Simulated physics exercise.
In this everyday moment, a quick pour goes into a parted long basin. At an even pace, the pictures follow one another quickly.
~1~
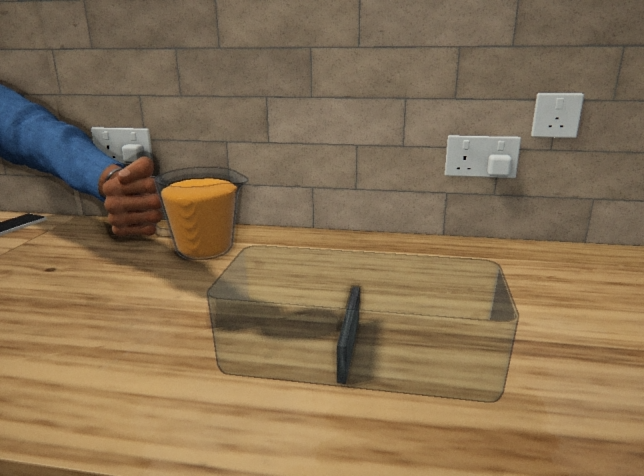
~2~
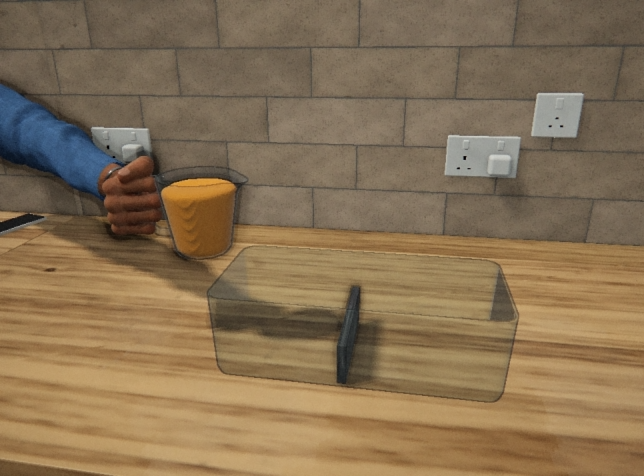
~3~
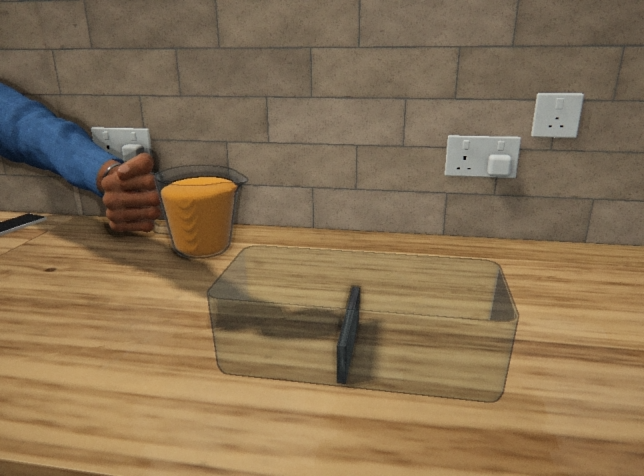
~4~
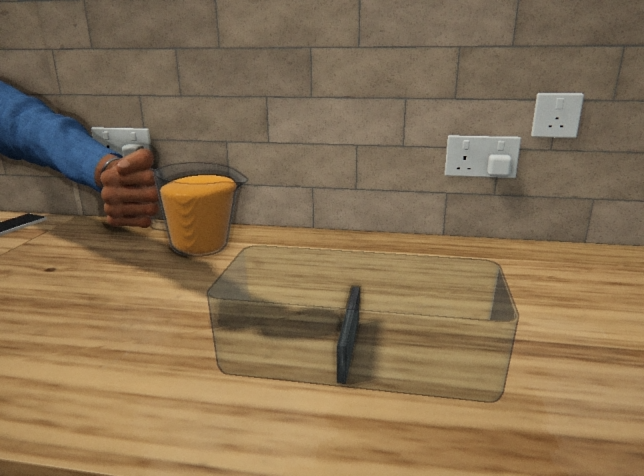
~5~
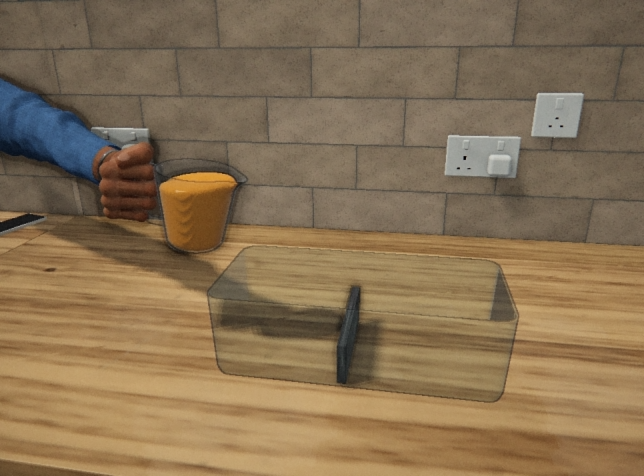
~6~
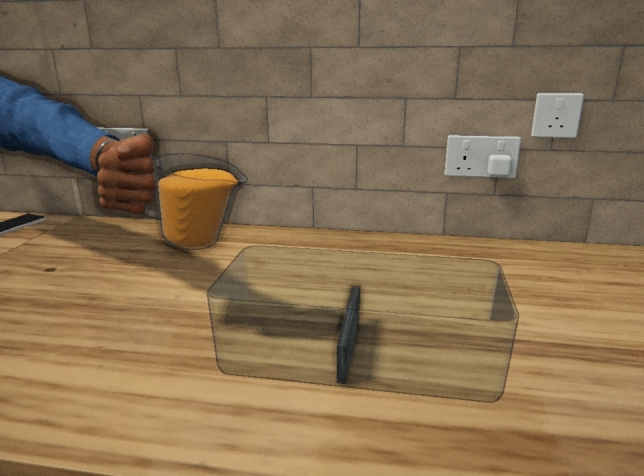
At the start, a hand in a blue sleeve holds a clear cup of orange juice upright at the left, beside an empty, see-through long basin parted by a dark wall on a wooden counter. The hand then lifts the cup slightly and tilts it a little to the right.
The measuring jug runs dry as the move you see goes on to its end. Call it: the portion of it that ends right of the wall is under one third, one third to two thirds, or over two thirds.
Under one third.
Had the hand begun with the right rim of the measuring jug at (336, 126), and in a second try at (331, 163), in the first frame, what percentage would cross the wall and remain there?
The first gives 90 %, the second 95 %.
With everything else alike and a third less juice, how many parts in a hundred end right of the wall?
About 5 per cent.
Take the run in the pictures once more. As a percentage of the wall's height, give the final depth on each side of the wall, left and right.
Near 30 in a hundred to the left, 0 to the right.
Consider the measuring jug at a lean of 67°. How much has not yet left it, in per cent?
It works out to close to 75 percent.
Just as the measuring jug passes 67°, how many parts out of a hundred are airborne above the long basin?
20 %.
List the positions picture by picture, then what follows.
In the first frame, it leans 0°; its right rim is at (248, 180); the juice meets the walls at (167, 186) and (237, 188); the long basin's rim runs from (227, 270) to (508, 290); the wall's top is at (350, 314).
In the second frame, it leans 1°; its right rim is at (248, 180); the juice meets the walls at (167, 185) and (237, 188).
In the third frame, it leans 2°; its right rim is at (248, 180); the juice meets the walls at (167, 185) and (237, 186).
In the fourth frame, it leans 4°; its right rim is at (248, 180); the juice meets the walls at (166, 183) and (237, 184).
In the fifth frame, it leans 8°; its right rim is at (248, 180); the juice meets the walls at (166, 180) and (237, 182).
In the sixth frame, it leans 12°; its right rim is at (247, 180); the juice meets the walls at (164, 176) and (238, 180).
A moment on, the tilt is 67° and 76 per cent is still to pour, 3 is left of the wall and 0 right of it.
Next, the tilt is 95° and 22 per cent is still to pour, 46 is left of the wall and 1 right of it.
Then the tilt is 97° and 1 per cent is still to pour, 89 is left of the wall and 2 right of it.
Later the tilt is 97° and 0 per cent is still to pour, 93 is left of the wall and 3 right of it.
Finally, 93 per cent lies left of the wall, 3 right of it and 4 outside.
